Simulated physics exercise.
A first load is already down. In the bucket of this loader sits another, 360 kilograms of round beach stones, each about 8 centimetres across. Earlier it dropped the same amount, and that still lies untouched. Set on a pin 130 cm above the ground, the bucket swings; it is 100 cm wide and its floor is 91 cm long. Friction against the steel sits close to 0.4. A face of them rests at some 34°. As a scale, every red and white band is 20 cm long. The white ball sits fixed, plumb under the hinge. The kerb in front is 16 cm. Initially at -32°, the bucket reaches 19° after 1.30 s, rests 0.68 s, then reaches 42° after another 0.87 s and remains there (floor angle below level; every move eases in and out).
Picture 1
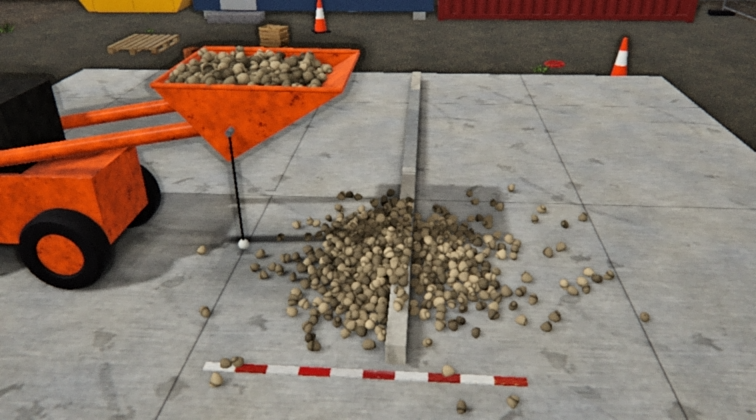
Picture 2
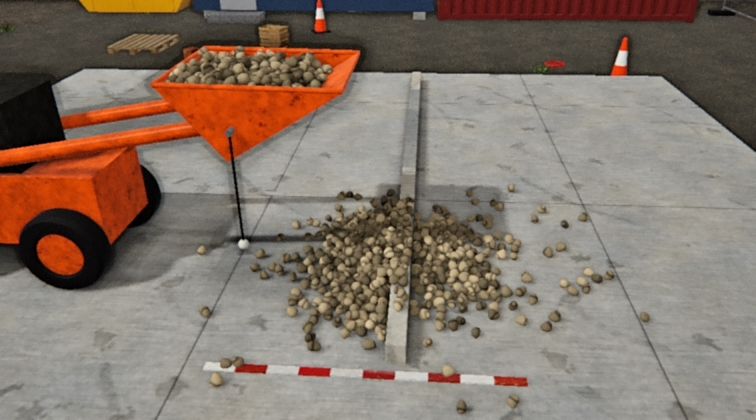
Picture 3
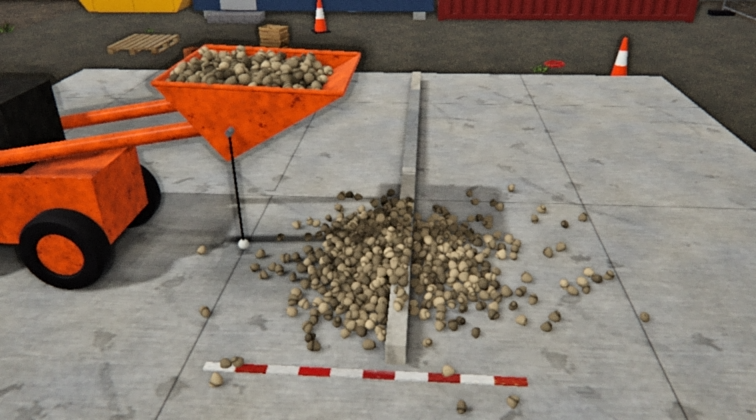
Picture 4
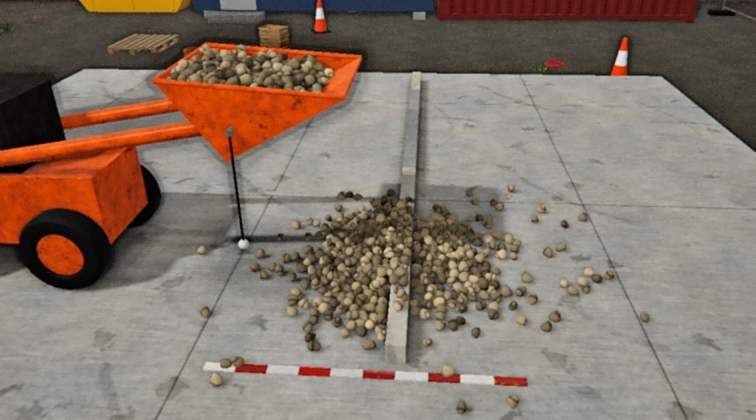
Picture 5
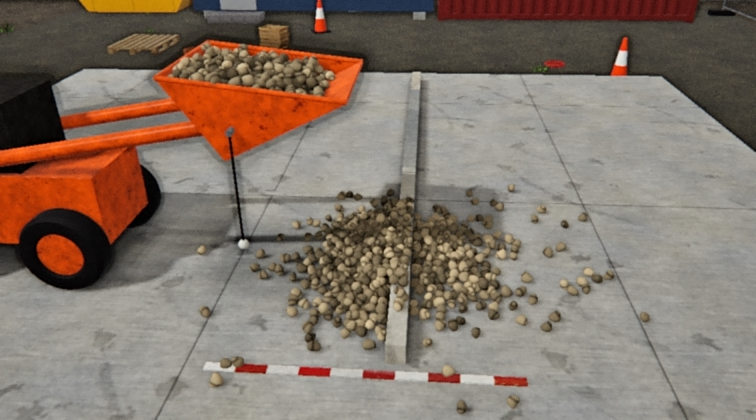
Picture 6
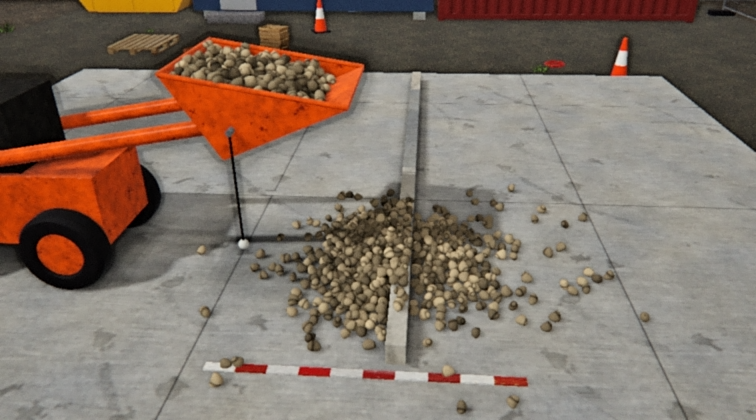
An orange loader's bucket full of round stones slowly tilts slightly, its right edge dipping lower.
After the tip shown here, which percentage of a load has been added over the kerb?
Roughly 52 out of 100.
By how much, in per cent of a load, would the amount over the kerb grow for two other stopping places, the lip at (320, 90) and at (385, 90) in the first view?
The first position would add some 30 per cent, the second some 85.
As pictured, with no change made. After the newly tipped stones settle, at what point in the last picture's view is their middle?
Their centre rests close to (409, 251).
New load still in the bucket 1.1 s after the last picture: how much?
Roughly 85 per cent of its load.
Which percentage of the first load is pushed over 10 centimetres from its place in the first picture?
About 15 %.
Then, 0.6 s after the last picture the floor is at 11°; in per cent of one load, 100 in the bucket, 67 on this side of the kerb, 33 over the kerb; the foremost stones are at (593, 267).
Then, 1.1 s after the last picture the floor is at 19°; in per cent of one load, 85 in the bucket, 82 on this side of the kerb, 33 over the kerb; the foremost stones are at (593, 267).
Then, 3.0 s after the last picture the floor is at 42°; in per cent of one load, 0 in the bucket, 116 on this side of the kerb, 84 over the kerb; the foremost stones are at (598, 263).
Then, 5.5 s after the last picture the floor is at 42°; in per cent of one load, 0 in the bucket, 116 on this side of the kerb, 84 over the kerb; the foremost stones are at (598, 263). Net gain over the kerb, 52.
